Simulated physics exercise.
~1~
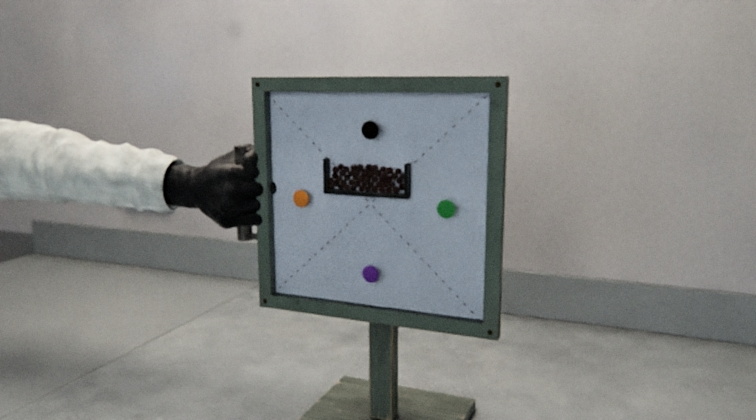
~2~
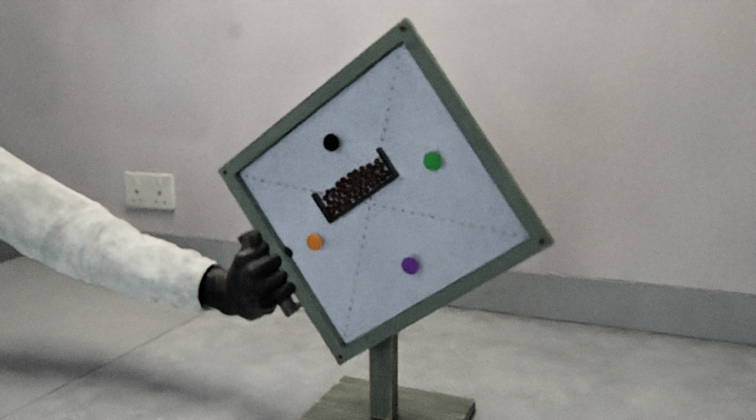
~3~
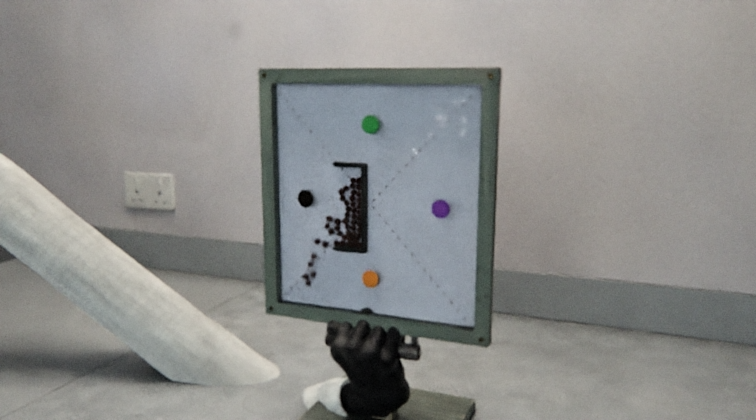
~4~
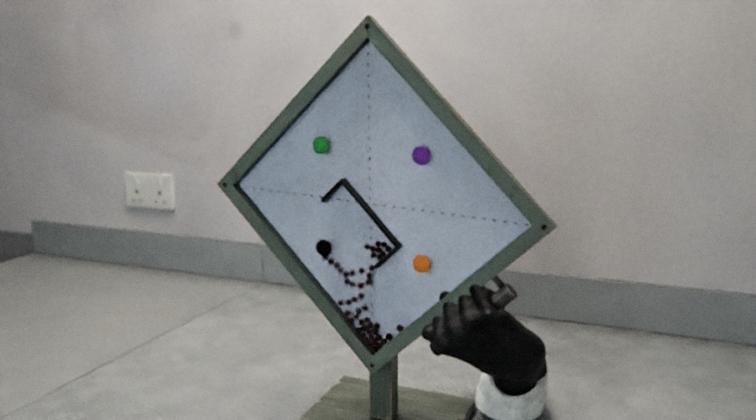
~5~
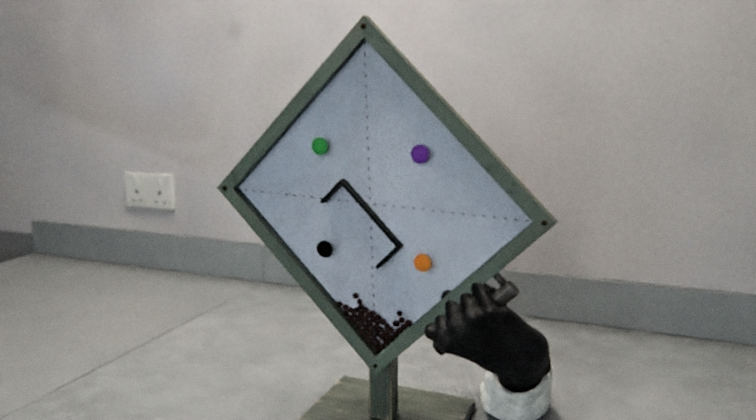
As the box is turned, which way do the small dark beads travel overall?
The beads move down, spilling out of the inner tray and gathering in the lowest corner of the box.
